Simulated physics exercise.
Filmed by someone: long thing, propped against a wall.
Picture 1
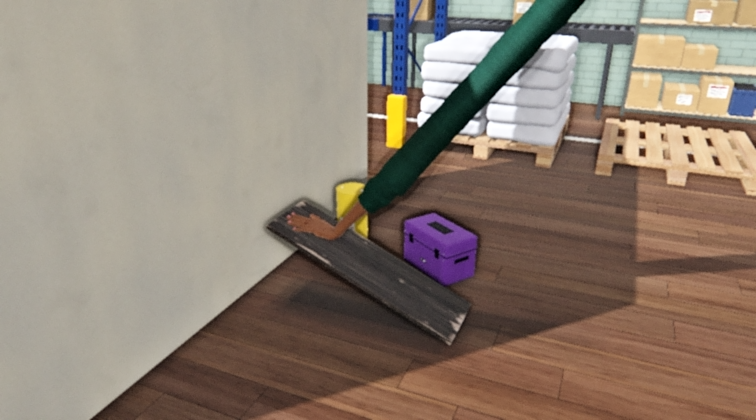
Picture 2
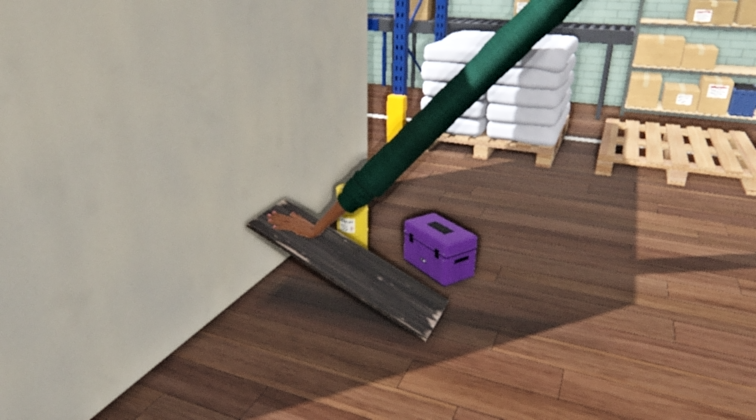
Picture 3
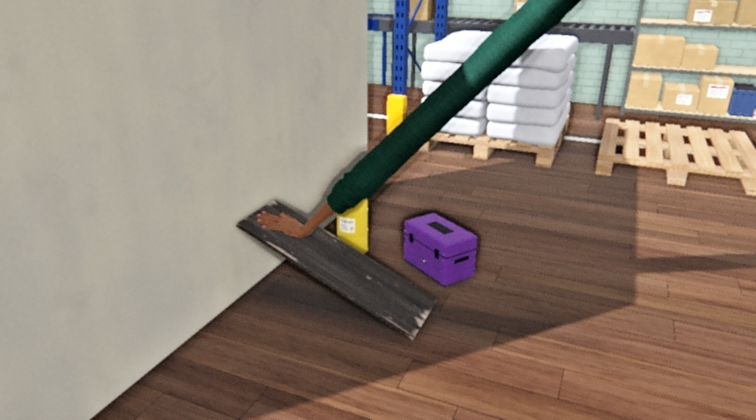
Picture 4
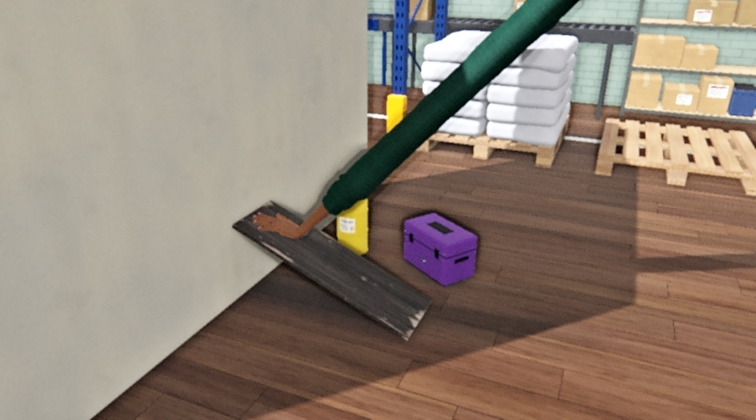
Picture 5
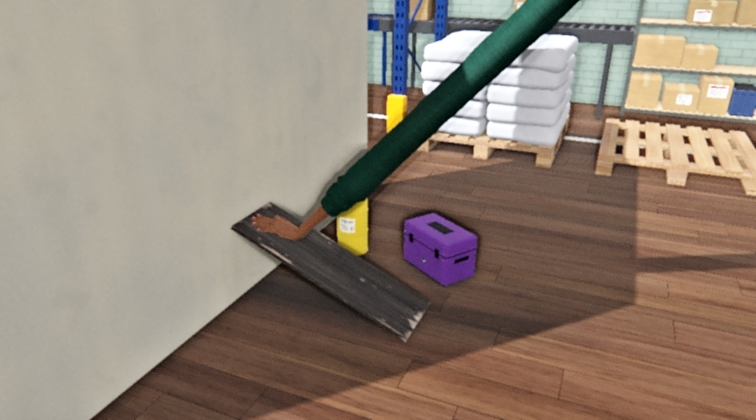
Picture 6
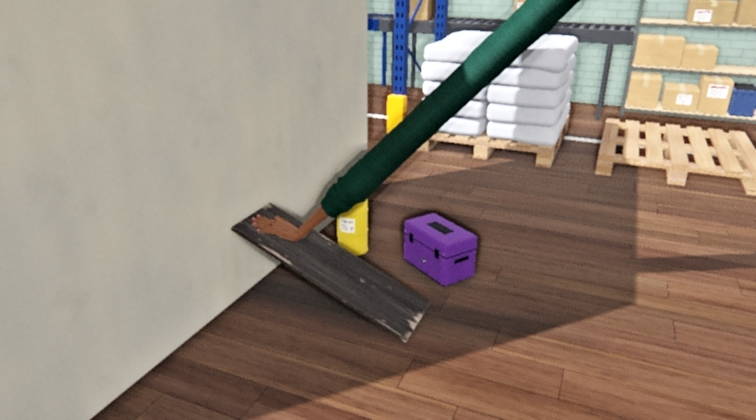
A green-sleeved arm sliding a dark board slightly left against a pale wall, then holding it beside a yellow canister.
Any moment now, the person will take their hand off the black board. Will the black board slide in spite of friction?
It slumps.
Then, 0.30 s after the last picture, black board 6° lower than it was left near (336, 276).
Then, 0.40 s after the last picture, black board 16° lower than it was left near (339, 291).
Then, 0.50 s after the last picture, black board 22° lower than it was left near (340, 299).
Then, 0.60 s after the last picture, black board 23° lower than it was left near (340, 302).
At rest, moved from the start, black board; the other 2 in place. Seen from the same camera at the end, black board near (340, 302). The board gives way.
